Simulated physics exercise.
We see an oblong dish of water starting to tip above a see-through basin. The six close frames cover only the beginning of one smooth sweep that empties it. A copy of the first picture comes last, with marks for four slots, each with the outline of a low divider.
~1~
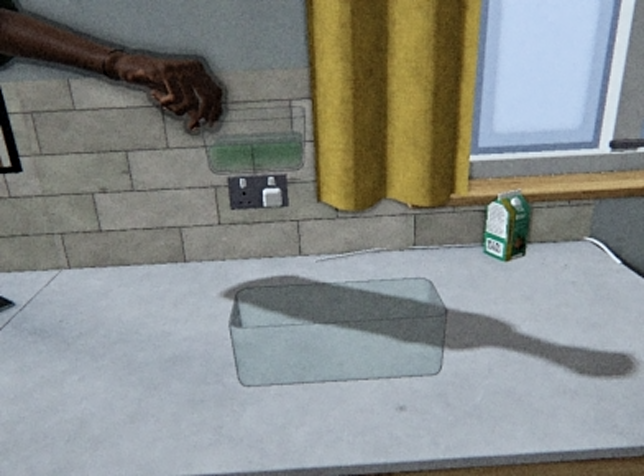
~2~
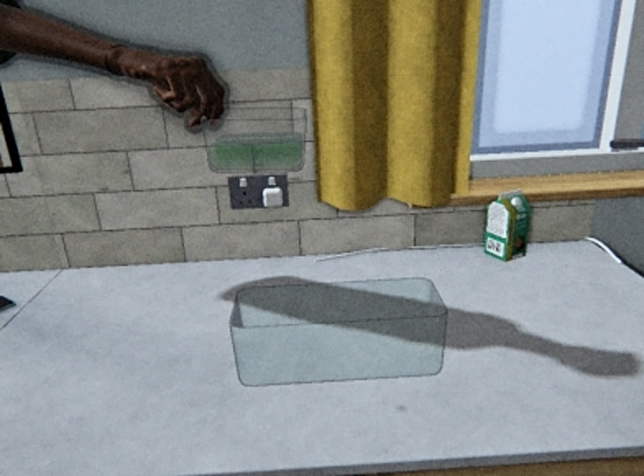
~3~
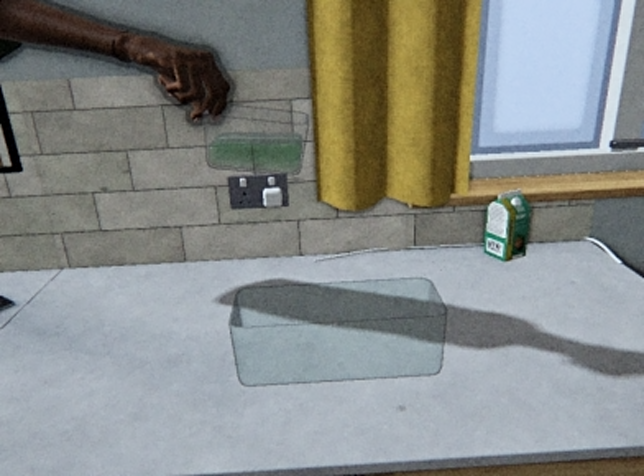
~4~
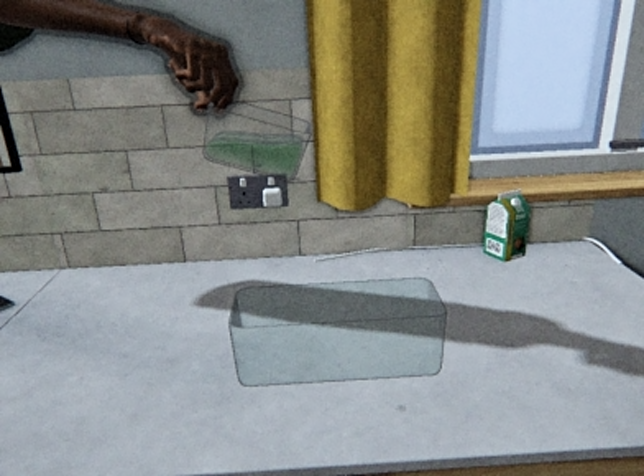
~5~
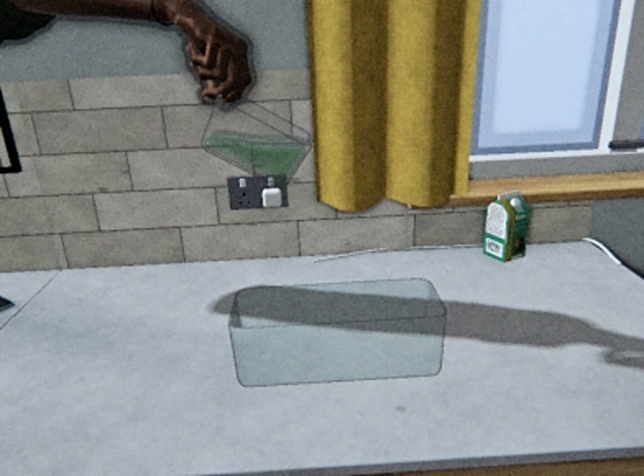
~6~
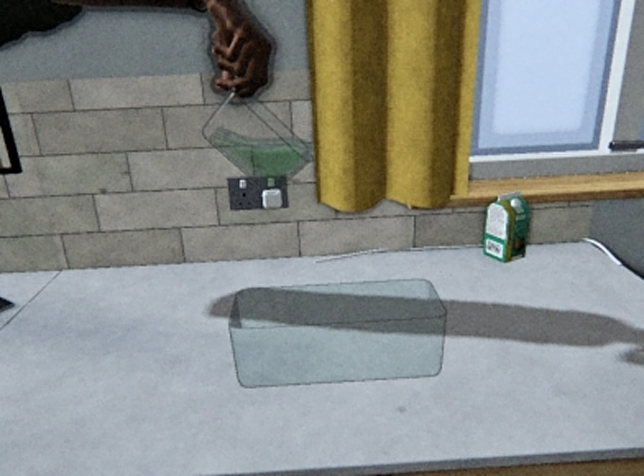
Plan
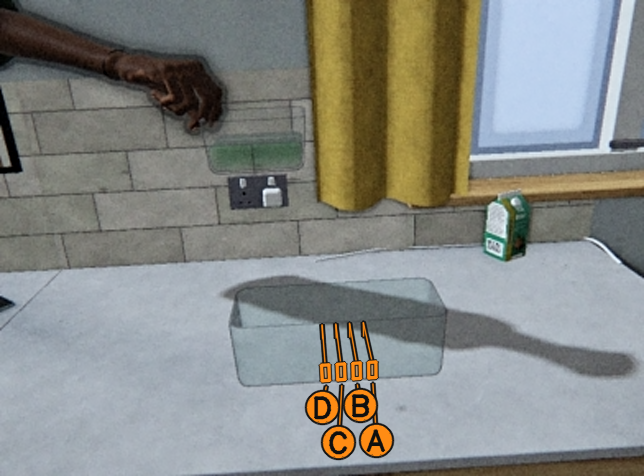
A dark hand held a clear dish of green liquid above an empty see-through basin on a pale counter, then tilted it steadily to the right until the liquid reached the lip.
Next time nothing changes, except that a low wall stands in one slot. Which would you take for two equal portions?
Slot B.
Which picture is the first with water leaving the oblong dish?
Picture 6.
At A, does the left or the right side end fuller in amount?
More ends on the left.
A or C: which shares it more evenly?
It is C.
On the marked copy, A at (372, 383); B at (357, 384); C at (341, 385); D at (326, 386).
With A, about 73 % ends left of the wall and 20 % right of it; 6 % is lost outside.
With B, about 49 % ends left of the wall and 46 % right of it; 5 % is lost outside.
With C, about 34 % ends left of the wall and 62 % right of it; 4 % is lost outside.
With D, about 25 % ends left of the wall and 69 % right of it; 6 % is lost outside.
